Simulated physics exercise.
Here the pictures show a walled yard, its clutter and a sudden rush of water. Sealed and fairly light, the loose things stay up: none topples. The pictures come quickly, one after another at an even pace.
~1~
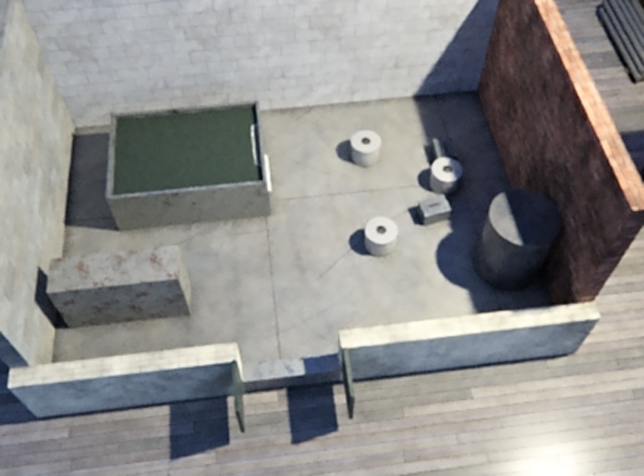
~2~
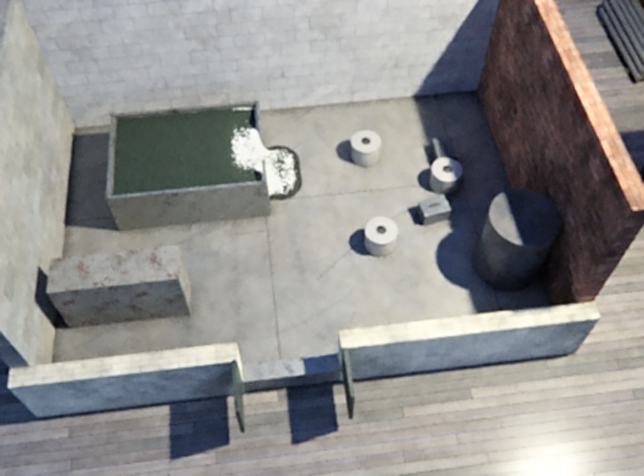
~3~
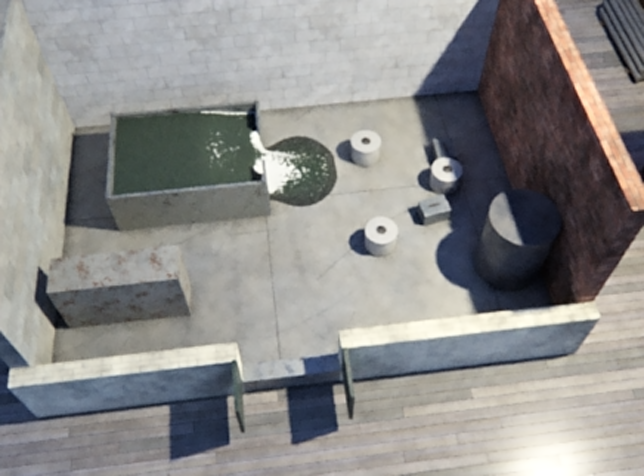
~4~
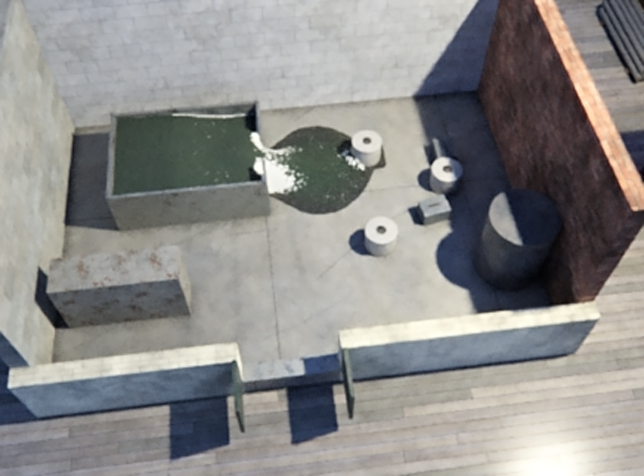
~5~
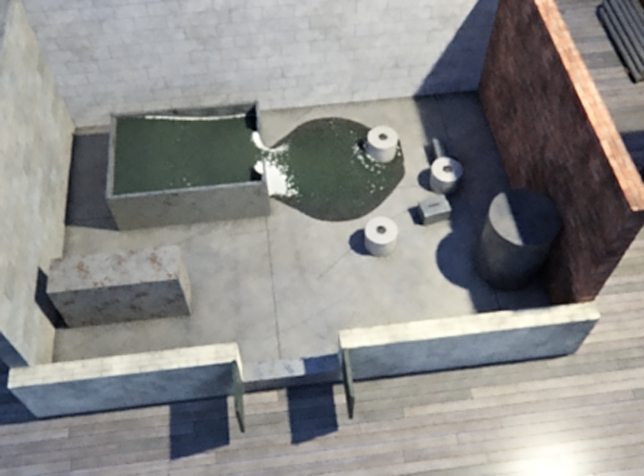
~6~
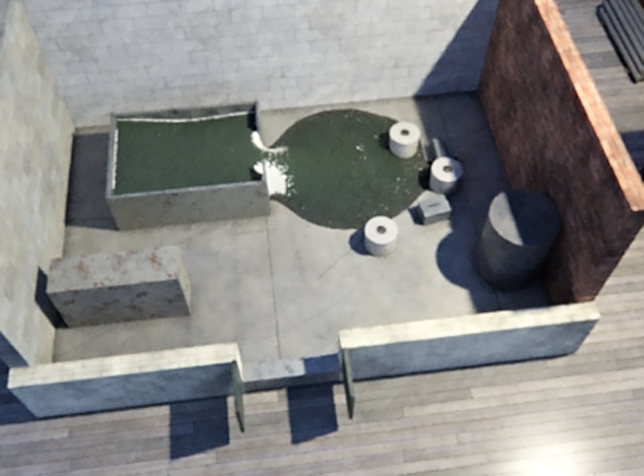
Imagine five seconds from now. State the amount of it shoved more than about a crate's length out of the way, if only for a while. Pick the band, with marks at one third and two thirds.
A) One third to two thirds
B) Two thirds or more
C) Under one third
B.
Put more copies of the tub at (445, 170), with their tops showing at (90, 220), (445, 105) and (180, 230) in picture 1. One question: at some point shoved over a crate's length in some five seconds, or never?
The first sits tight, the second travels far, the third sits tight.
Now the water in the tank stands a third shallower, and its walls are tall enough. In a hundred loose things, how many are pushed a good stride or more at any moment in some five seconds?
My estimate is around 100 percent.
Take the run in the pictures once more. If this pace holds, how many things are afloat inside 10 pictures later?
Count: 4.
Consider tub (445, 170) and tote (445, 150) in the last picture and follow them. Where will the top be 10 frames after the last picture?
(512, 189) and (498, 143).
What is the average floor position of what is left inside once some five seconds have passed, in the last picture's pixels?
Mean position: About (428, 224).
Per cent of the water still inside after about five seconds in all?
It comes out at 100 parts in a hundred.
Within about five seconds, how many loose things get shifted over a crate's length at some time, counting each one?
The total is 5.
A moment on, 1 of 5 are well off their spots; 0 afloat.
Next, 5 of 5 are well off their spots; 4 afloat.
Later, 5 of 5 are well off their spots; 4 afloat.
In the end, 5 of 5 are well off their spots, and 5 have been at some point; 4 afloat.
